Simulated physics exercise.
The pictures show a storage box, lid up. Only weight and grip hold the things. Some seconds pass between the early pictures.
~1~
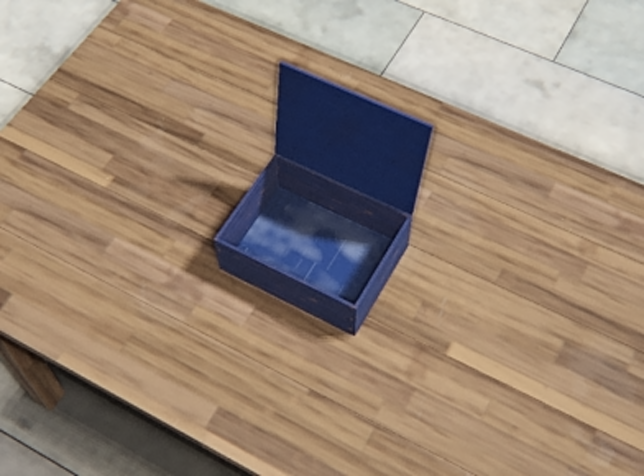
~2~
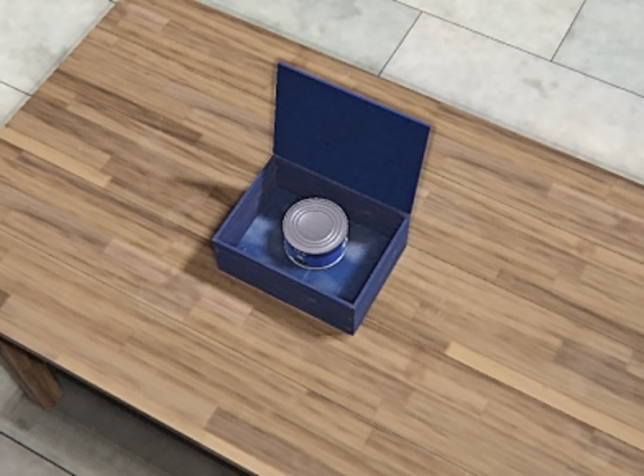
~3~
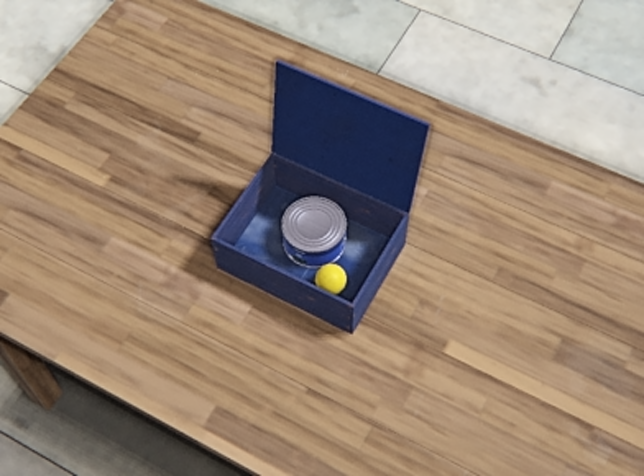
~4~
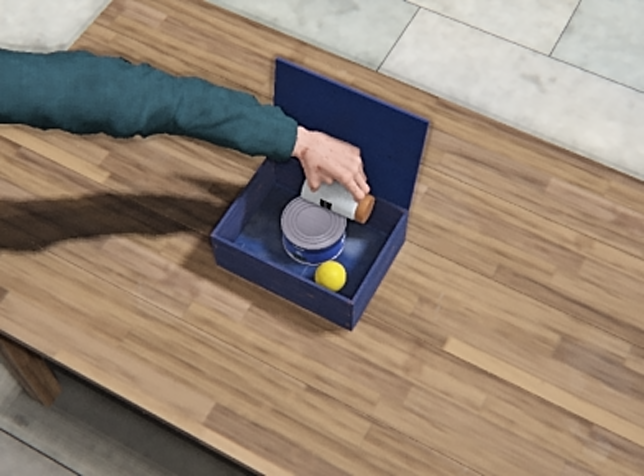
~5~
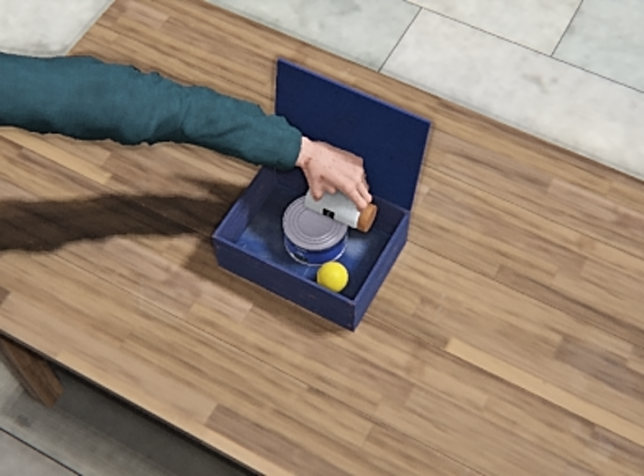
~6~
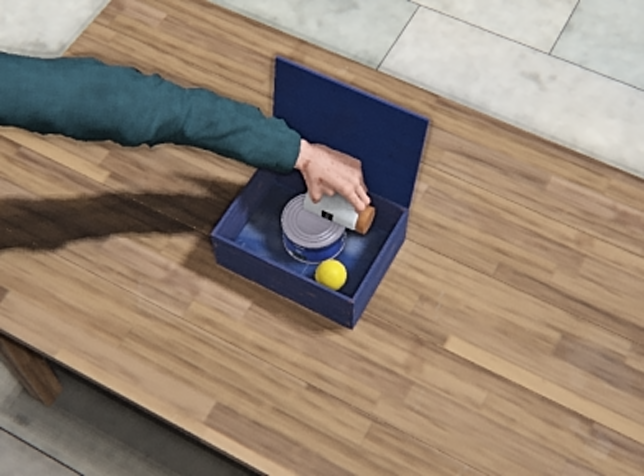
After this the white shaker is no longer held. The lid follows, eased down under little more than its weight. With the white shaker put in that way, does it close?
Outcome: The lid stays ajar.
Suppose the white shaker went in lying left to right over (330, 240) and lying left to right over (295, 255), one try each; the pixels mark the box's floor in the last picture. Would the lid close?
In the first case it will not close; in the second case it shuts flat.
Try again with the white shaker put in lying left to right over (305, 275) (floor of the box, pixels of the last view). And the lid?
Then it closes.
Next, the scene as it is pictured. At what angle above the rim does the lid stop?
Some 16° above the rim.
Then, 1.10 s on from there, lid starting down.
Then, 1.60 s on from there, lid 60° above the rim.
Then, 2.00 s on from there, lid 31° above the rim.
In the end, lid 17° above the rim; all 3 unmoved. At the end, from the last picture's camera, white shaker near (341, 207).
